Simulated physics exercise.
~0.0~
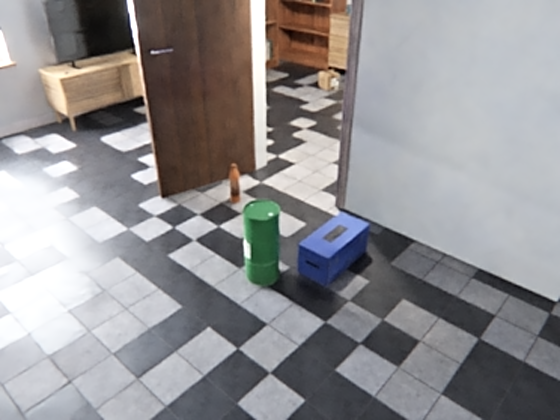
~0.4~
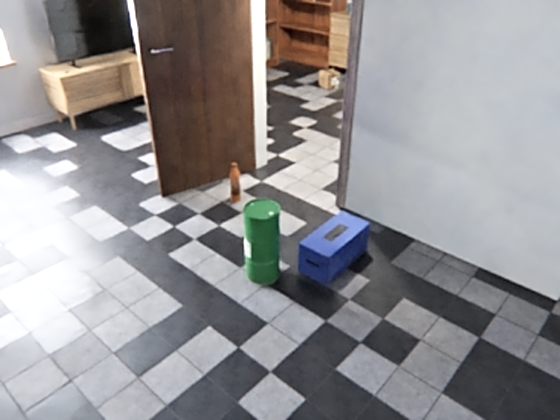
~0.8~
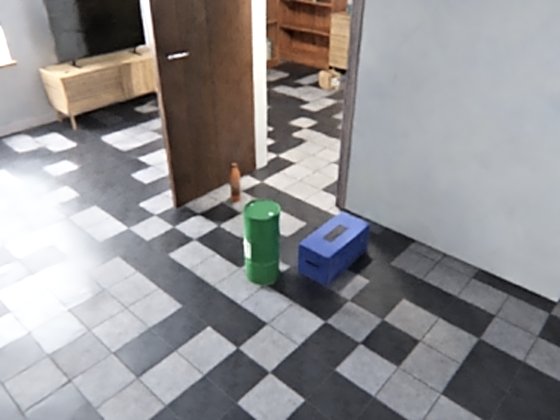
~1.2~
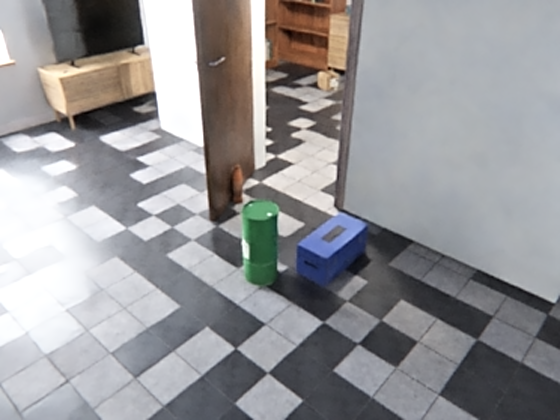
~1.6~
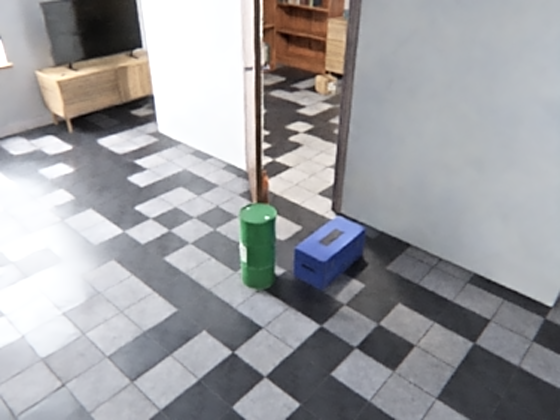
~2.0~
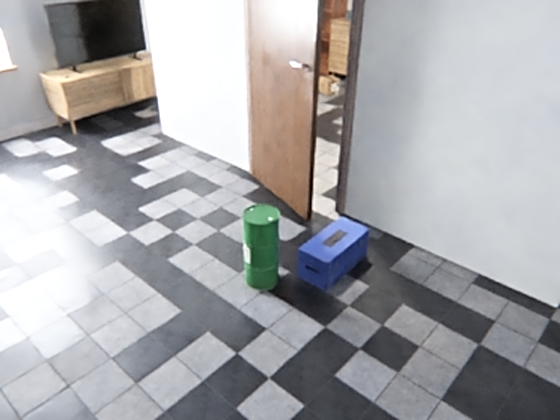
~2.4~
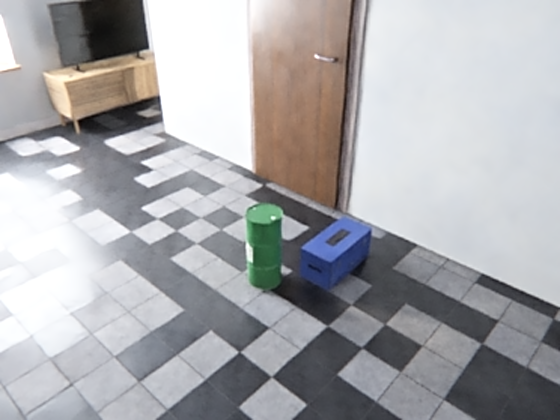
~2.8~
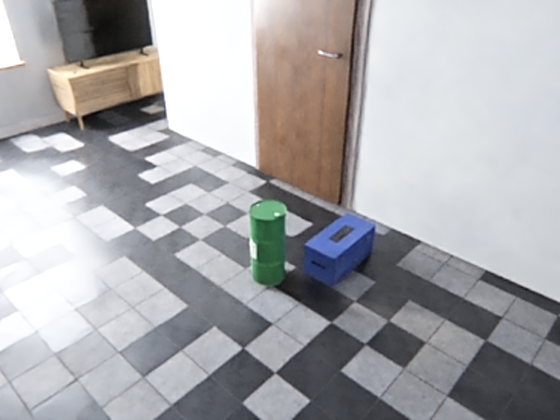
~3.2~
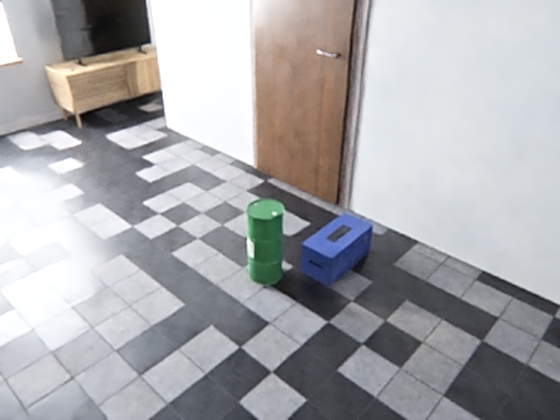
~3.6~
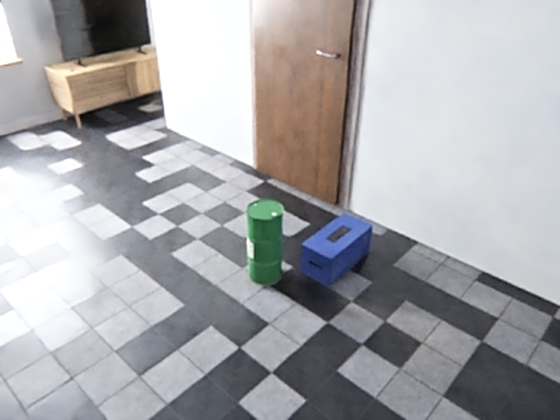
In a room with a black and gray checkered floor, an open wooden door swung toward its frame, sweeping an orange bottle along until it went out of sight, then closed fully, while a green canister and a blue toolbox stayed put nearby.
